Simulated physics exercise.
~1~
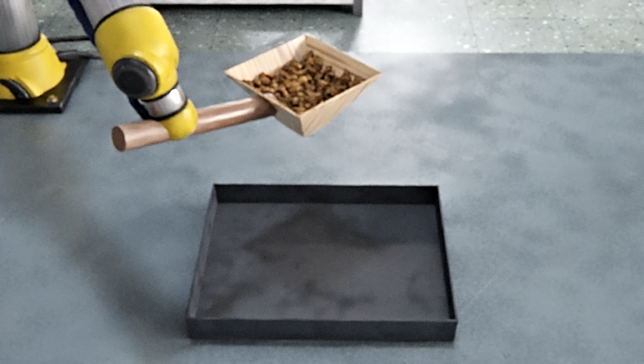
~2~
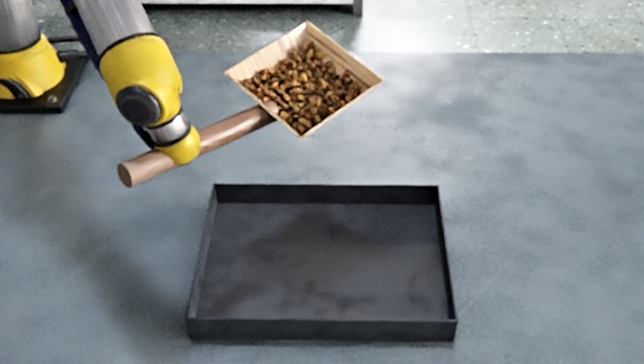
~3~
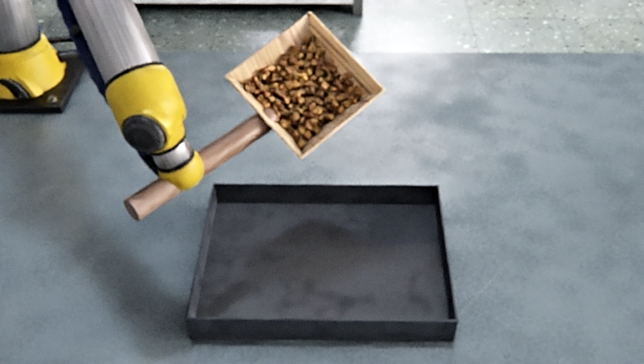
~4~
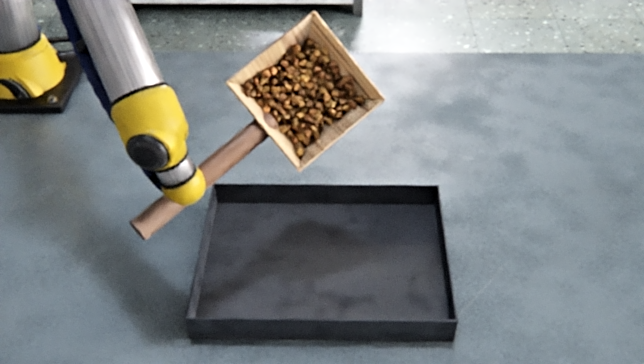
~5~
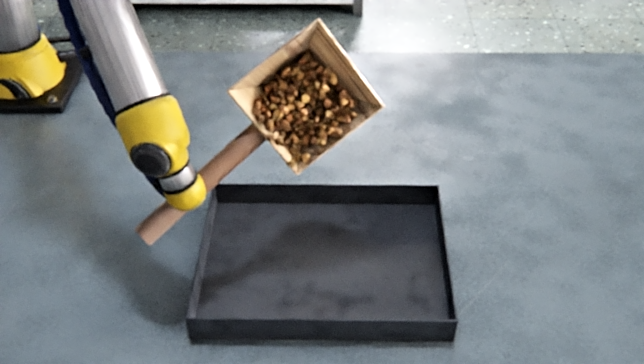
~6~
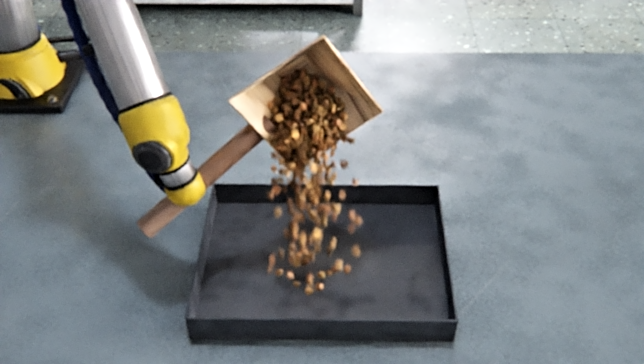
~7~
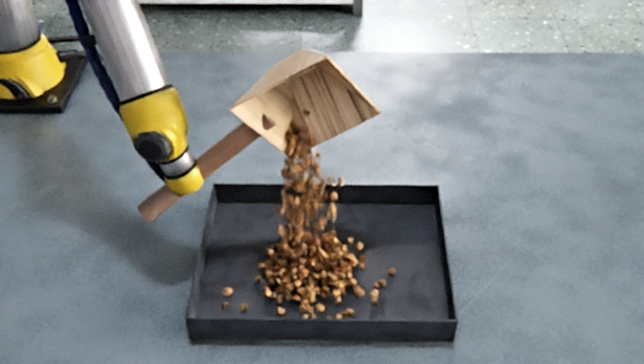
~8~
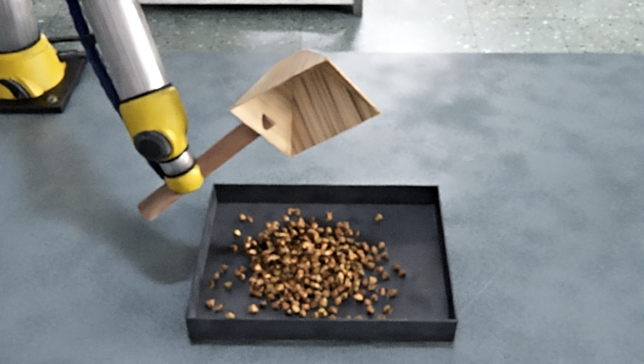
A yellow and silver robotic arm at the left holds a light wooden scoop by its brown handle over an empty, dark, shallow tray on a grey surface, seen from above at an angle. The scoop is full of small golden-brown pieces. The arm steadily turns the scoop, and at first the pieces stay inside. As it tilts further, they slide to the lower edge and pour down in a thick stream. The stream thins as a pile grows in the tray. Finally the scoop hangs tipped over with nothing falling, and the pieces lie spread across the tray's middle.
